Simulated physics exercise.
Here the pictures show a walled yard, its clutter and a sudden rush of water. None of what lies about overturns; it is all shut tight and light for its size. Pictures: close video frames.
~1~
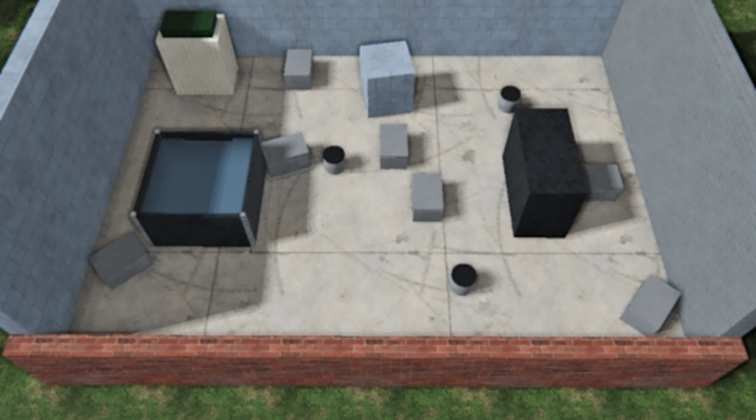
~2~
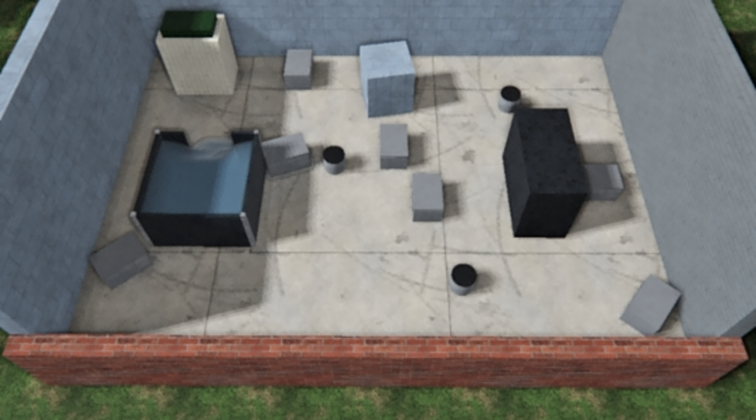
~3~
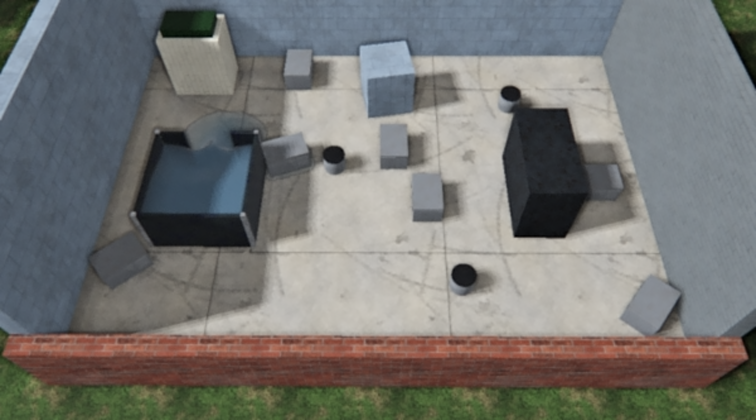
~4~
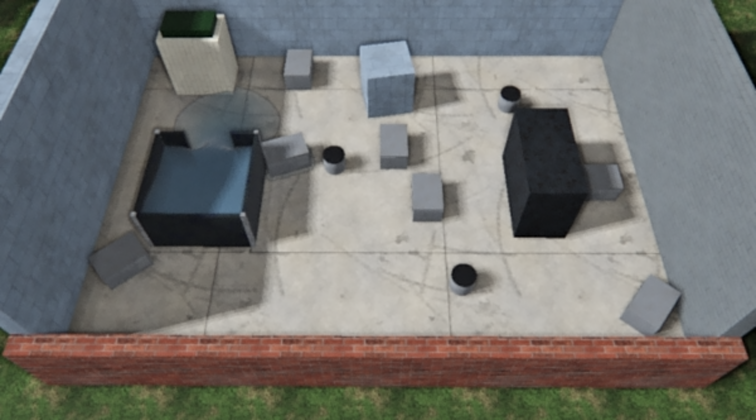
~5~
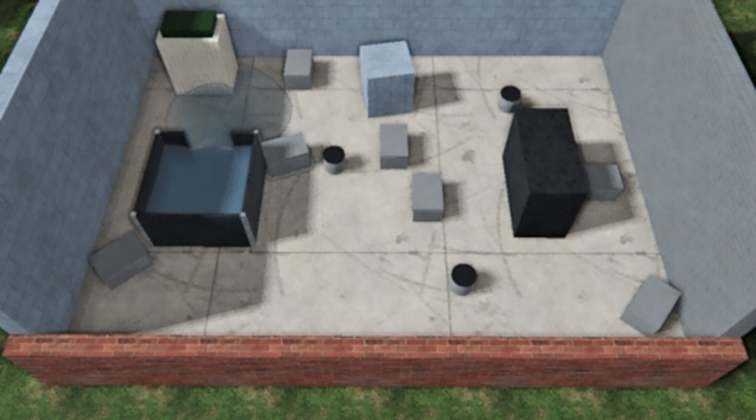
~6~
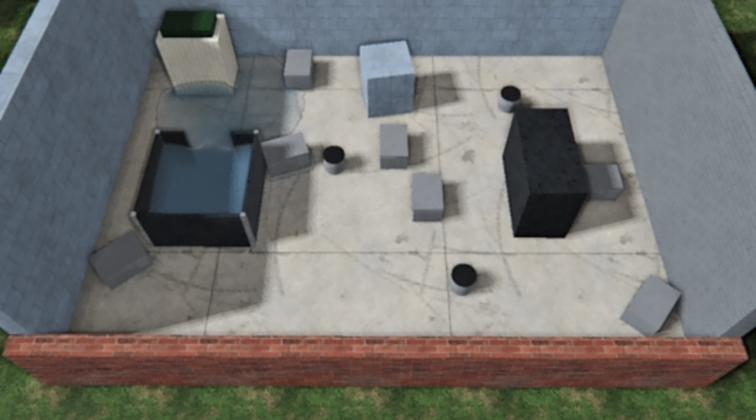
We see a walled yard scattered with gray blocks and dark-topped cylinders as water in a dark tank at left surges through a gap in its far side and spreads across the paving toward a pale block, while the objects stay still.
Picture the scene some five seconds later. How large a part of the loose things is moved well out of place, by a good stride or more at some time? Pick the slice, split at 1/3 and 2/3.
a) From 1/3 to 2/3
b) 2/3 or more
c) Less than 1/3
Option c: Less than 1/3.
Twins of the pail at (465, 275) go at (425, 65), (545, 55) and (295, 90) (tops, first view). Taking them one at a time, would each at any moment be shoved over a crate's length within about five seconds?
In sequence: Knocked well away; knocked well away; knocked well away.
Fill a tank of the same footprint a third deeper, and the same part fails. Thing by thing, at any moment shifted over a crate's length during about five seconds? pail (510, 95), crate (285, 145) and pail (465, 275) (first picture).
First one cleared the mark, second one missed the mark, third one missed the mark.
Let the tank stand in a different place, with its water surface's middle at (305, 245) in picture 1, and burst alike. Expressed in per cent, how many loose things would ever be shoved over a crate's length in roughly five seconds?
My answer would be about 40 in a hundred.
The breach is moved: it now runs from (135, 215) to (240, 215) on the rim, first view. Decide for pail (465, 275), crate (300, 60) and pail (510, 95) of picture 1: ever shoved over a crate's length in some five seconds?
Same order as named: Sent that far; not sent that far; not sent that far.
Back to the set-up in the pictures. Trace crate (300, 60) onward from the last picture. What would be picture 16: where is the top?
At about (367, 59).
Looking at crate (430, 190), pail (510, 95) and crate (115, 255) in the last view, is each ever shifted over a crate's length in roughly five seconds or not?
Per the list: First remained close, second traveled a good way, third remained close.
A moment on, 0 of 10 are well off their spots; 0 afloat.
Next, 1 of 10 are well off their spots; 1 afloat.
Later, 1 of 10 are well off their spots; 0 afloat.
In the end, 2 of 10 are well off their spots, and 2 have been at some point; 0 afloat.
